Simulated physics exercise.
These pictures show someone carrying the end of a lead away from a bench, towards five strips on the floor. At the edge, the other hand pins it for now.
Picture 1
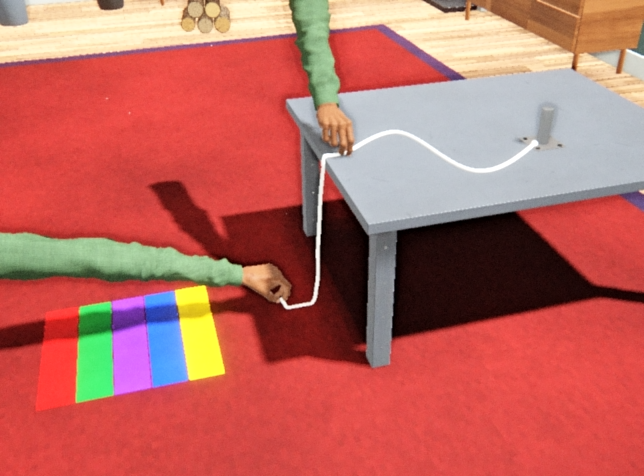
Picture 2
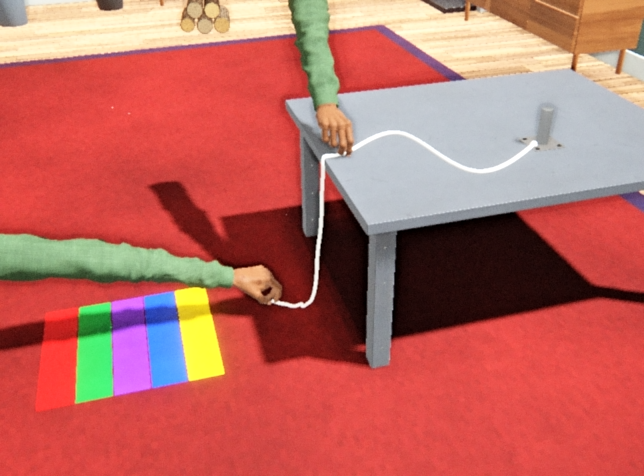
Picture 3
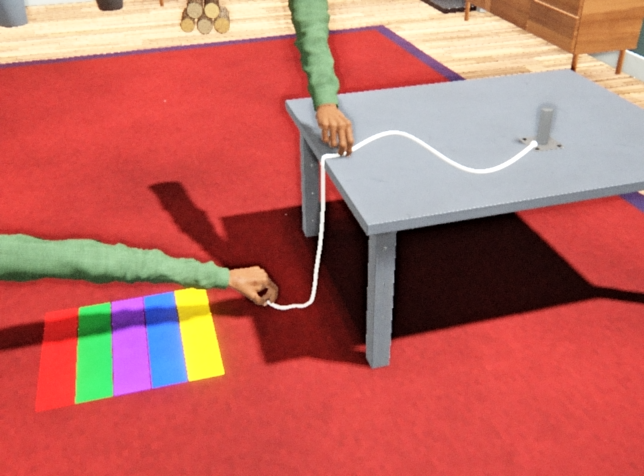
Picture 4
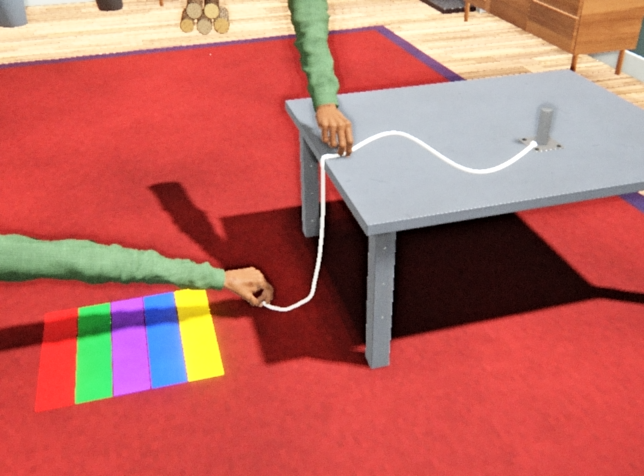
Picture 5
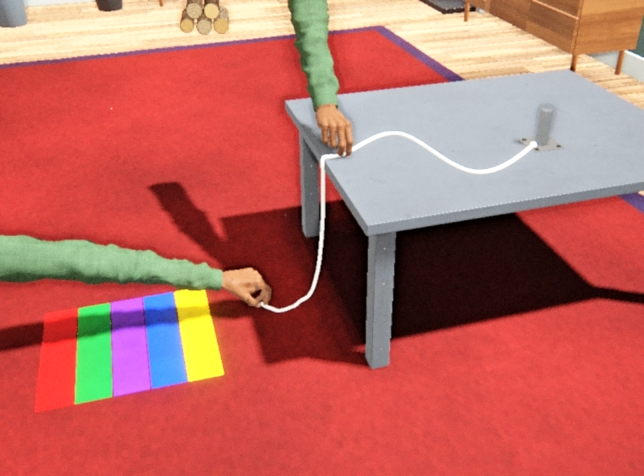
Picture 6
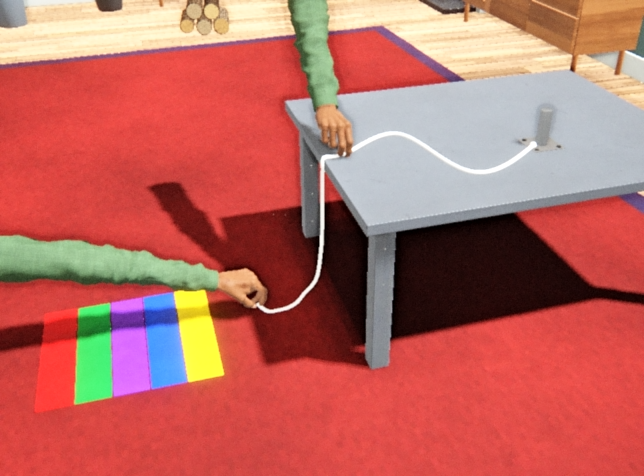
In this clip, one hand pins a white cord at the edge of a gray table while another, low over a red rug, draws the cord's end slightly left, nearer the yellow strip of five coloured strips.
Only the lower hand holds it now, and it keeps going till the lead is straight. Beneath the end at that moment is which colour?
Beneath it is red.
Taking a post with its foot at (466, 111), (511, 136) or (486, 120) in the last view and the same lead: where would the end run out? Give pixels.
Try by try: (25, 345), (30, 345) and (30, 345).
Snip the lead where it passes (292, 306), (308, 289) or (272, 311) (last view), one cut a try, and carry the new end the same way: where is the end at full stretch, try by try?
In order, it ends up near (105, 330), (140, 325) and (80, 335).
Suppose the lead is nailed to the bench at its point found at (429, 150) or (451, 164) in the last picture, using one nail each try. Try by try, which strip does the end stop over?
It would be purple; green.
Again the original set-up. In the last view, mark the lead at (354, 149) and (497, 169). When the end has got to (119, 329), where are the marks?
First mark (313, 220), second mark (464, 151).
Soon after, end near (119, 329); over purple.
After that, end near (78, 336); over green.
At the stop, end near (54, 341); over red. Over red.
